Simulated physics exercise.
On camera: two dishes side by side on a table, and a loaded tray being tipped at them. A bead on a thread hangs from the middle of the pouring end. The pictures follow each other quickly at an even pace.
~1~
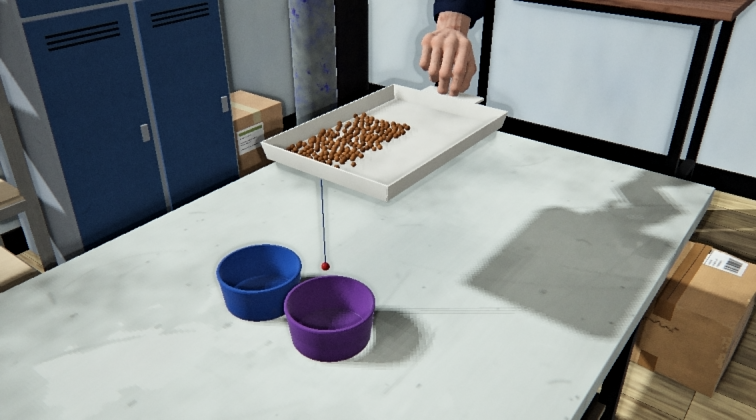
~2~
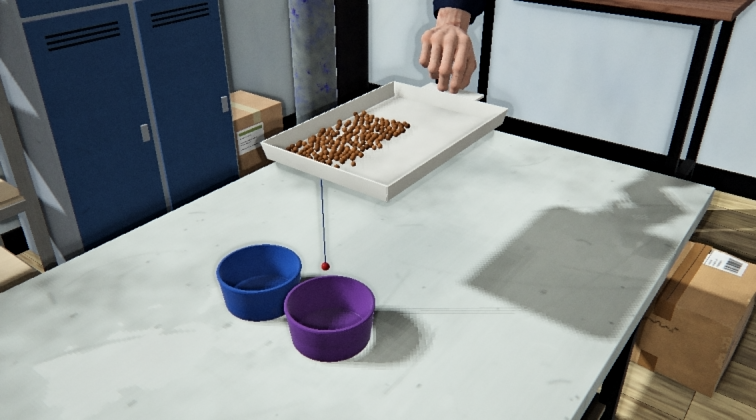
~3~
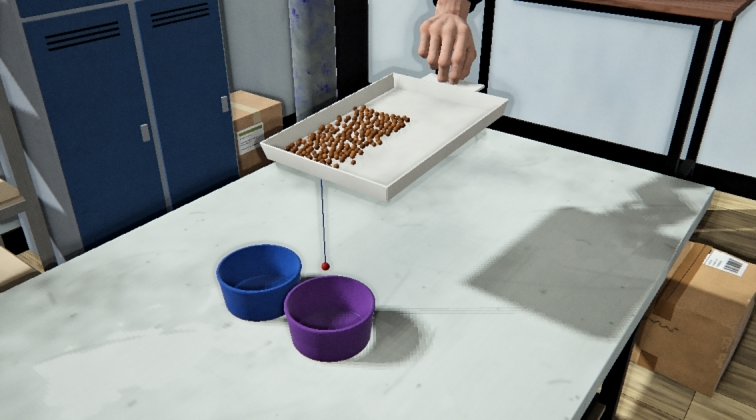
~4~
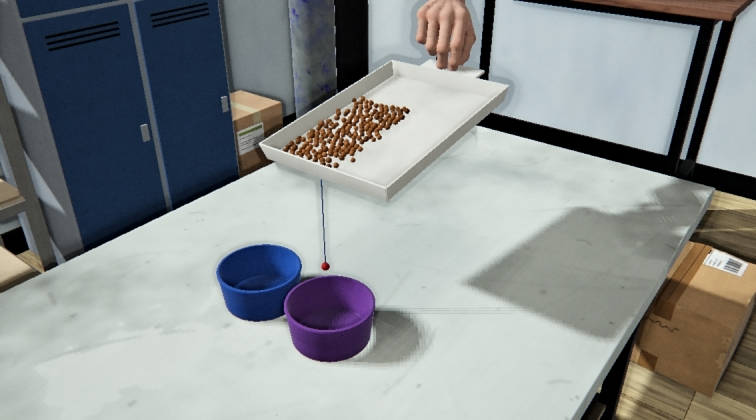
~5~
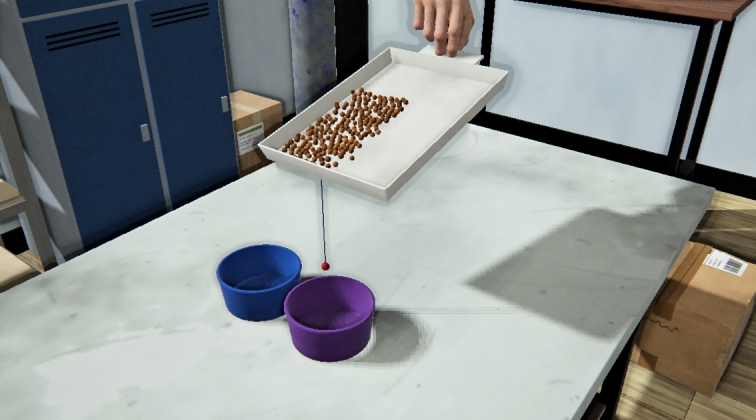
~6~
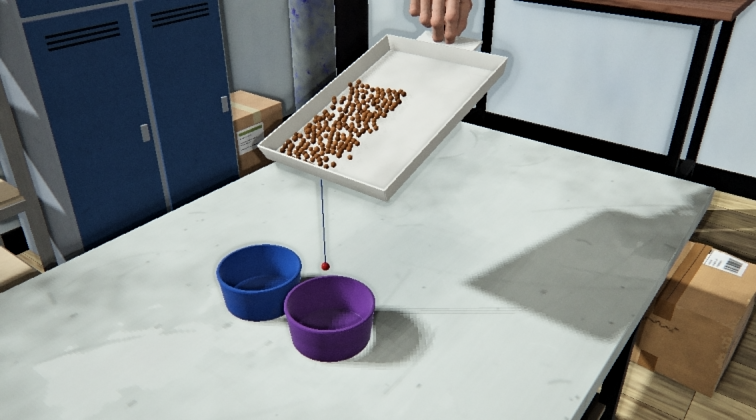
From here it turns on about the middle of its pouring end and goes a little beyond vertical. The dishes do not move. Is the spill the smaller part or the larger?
They take the larger part between them.
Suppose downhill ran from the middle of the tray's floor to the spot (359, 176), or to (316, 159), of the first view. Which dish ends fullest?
One: The right dish. Two: The left dish.
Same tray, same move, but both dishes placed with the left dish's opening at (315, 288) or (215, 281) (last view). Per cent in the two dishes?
First some 40, then 60 per cent.
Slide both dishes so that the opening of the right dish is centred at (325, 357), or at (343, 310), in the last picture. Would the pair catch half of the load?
In turn: The smaller part; above a half.
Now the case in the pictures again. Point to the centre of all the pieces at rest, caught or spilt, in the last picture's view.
Near (293, 330).
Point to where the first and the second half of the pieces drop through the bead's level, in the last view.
First near (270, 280), later near (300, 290).
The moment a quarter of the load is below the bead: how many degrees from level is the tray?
Roughly 105°.
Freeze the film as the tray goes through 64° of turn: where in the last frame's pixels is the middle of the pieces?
Roughly at (308, 148).
Just after the last frame, tray tipped steeply; almost all on the tray; just a few in the air.
A moment on, tray tipped past a quarter turn; roughly a third on the tray; just a few in the right dish; about a tenth in the left dish; just a few outside both; roughly half in the air.
Further on, tray tipped past a quarter turn; roughly a third in the right dish; roughly a quarter in the left dish; roughly a third outside both.
When it is over, tray tipped past a quarter turn; roughly a third in the right dish; roughly a quarter in the left dish; roughly a third outside both.
